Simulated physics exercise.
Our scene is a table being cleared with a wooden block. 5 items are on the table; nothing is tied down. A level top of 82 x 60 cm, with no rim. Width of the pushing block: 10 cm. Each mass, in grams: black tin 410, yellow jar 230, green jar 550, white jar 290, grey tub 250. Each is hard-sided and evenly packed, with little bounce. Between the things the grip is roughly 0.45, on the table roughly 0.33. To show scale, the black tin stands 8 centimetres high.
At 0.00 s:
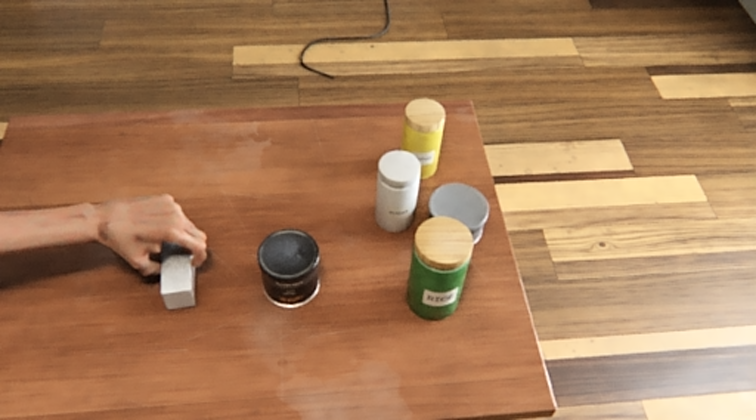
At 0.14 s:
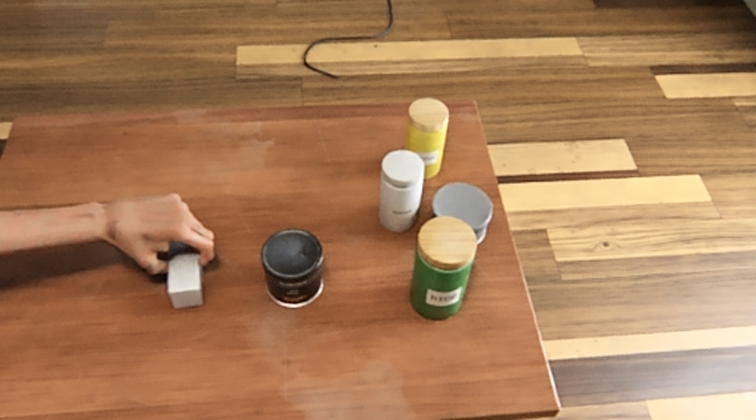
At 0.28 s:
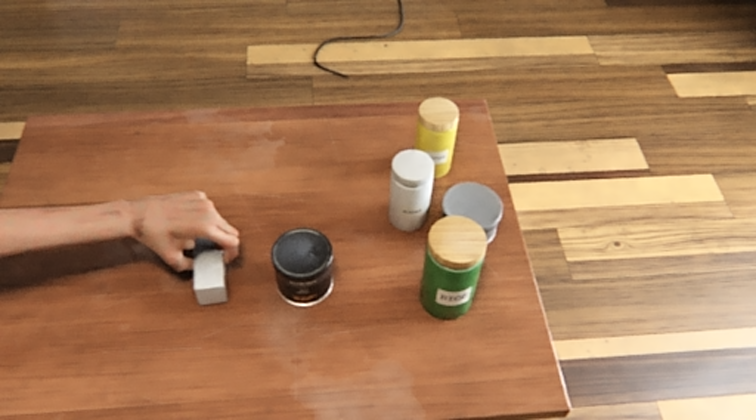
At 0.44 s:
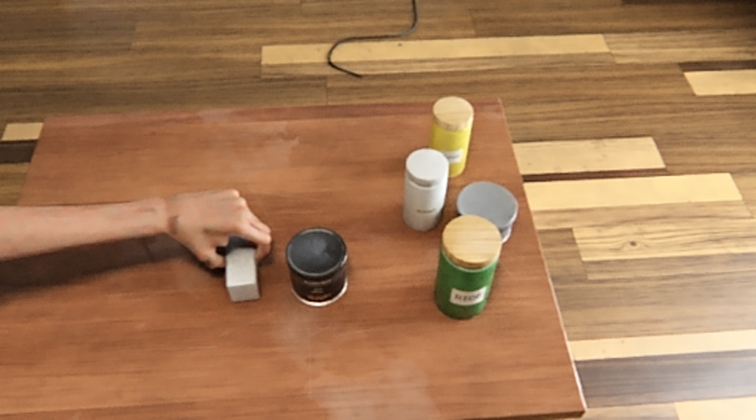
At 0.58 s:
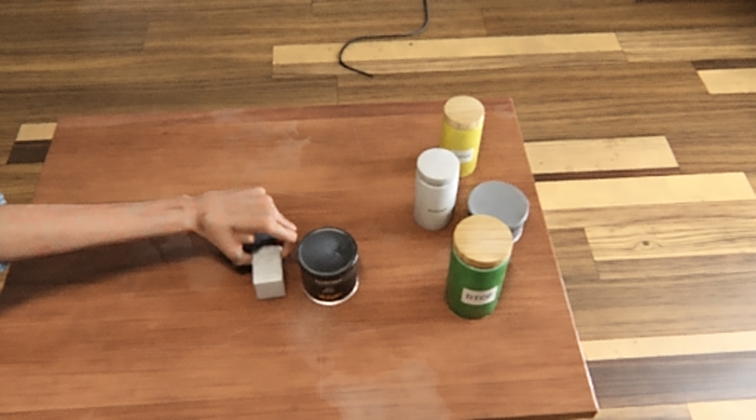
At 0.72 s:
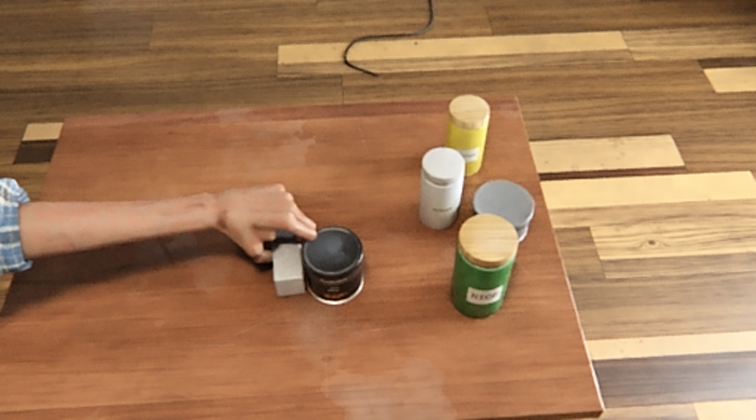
On a wooden table, a hand slides a pale block rightward until it is beside a black tin.
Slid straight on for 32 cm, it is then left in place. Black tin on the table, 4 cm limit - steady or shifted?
After the push it is somewhere new.
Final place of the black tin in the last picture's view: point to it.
It comes to a stop close to (487, 239).
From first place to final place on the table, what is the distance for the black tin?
Net shift near 23 cm.
By 1.32 s, 18 cm of push; black tin 9 cm from its spot near (394, 258).
By 1.92 s, 27 cm of push; black tin 18 cm from its spot near (454, 246); green jar 2 cm from its spot.
When it is over (2.7 s), not toppled but over 4 cm from the start, black tin; the other 4 within 4 cm of the start. End places, in pixels of the last picture, black tin near (487, 239).
